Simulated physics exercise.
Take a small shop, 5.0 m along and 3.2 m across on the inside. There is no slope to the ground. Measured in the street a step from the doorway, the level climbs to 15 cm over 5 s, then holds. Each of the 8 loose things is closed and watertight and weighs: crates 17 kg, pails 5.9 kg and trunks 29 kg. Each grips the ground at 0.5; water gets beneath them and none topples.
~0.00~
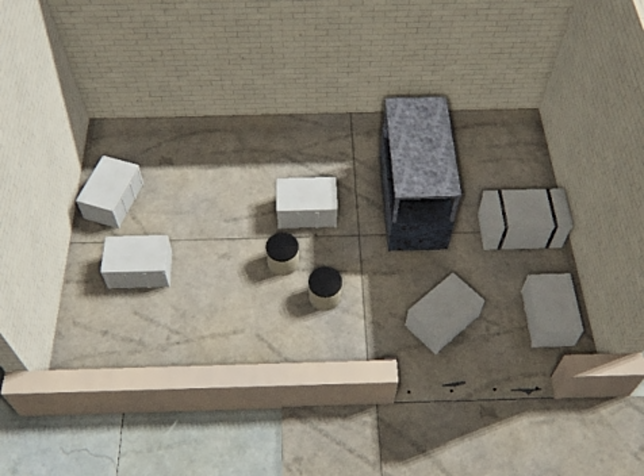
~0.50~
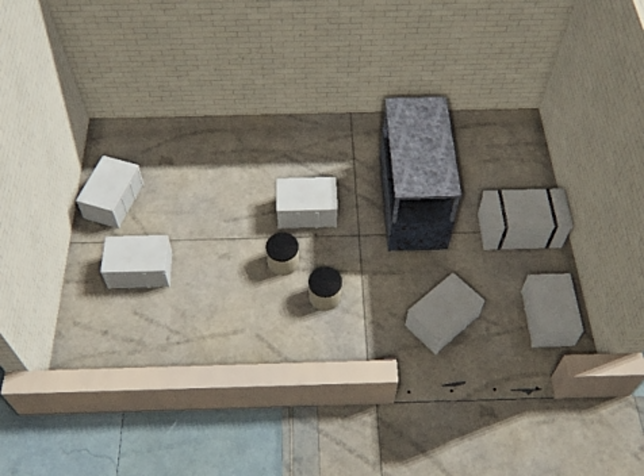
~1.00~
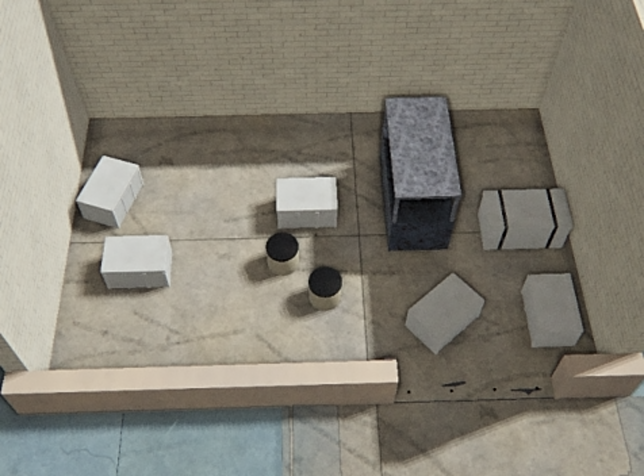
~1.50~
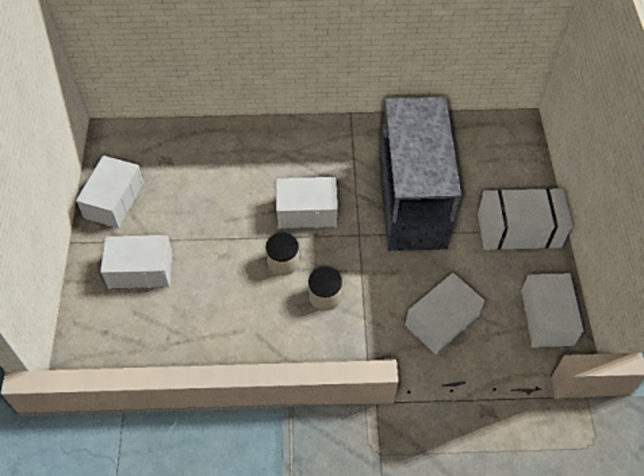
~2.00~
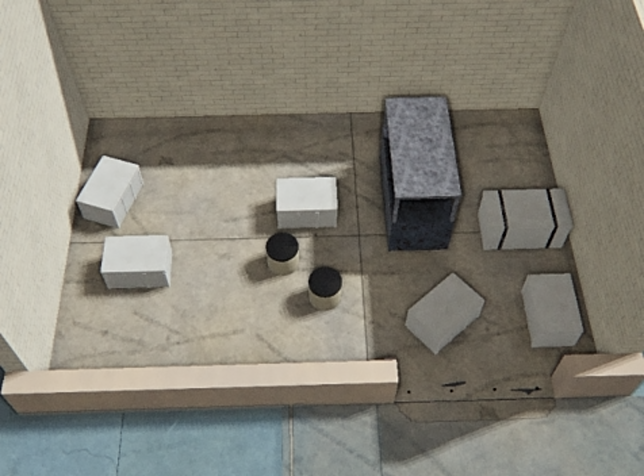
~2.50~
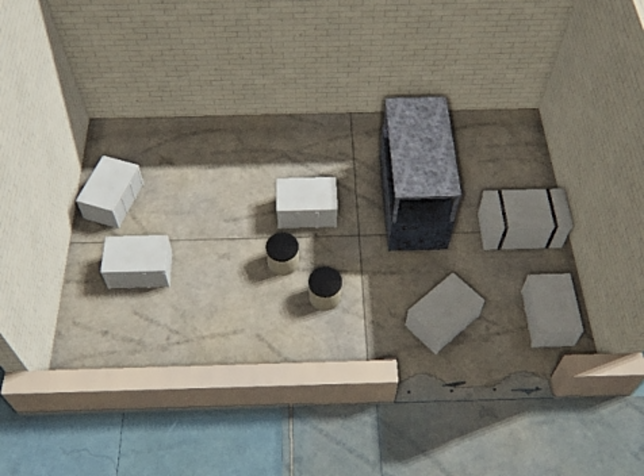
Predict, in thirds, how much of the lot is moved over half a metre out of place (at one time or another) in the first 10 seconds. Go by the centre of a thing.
I bet the count comes out medium.
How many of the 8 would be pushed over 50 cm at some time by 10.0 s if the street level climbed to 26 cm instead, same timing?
Count under that change: 5.
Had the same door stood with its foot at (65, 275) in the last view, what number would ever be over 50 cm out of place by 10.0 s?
That gives 1 of them.
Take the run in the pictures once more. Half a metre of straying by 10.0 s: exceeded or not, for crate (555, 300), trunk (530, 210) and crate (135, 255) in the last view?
Order as asked - a smaller shift, a bigger shift, a smaller shift.
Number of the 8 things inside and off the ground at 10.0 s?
It comes to 3.
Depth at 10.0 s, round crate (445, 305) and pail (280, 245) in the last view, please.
First about 7 cm, second about 4 cm.
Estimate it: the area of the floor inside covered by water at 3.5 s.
The covered patch comes to about 1.0 m2.
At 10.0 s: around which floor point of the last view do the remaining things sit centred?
I'd put it close to (294, 237) in the last view.
After 3.5 s 0 of 8 are over 50 cm from their spots; 0 afloat.
After 4.5 s 0 of 8 are over 50 cm from their spots; 0 afloat.
After 7.0 s 1 of 8 are over 50 cm from their spots; 1 afloat.
After 10.0 s 3 of 8 are over 50 cm from their spots, and 3 have been at some point; 3 afloat.
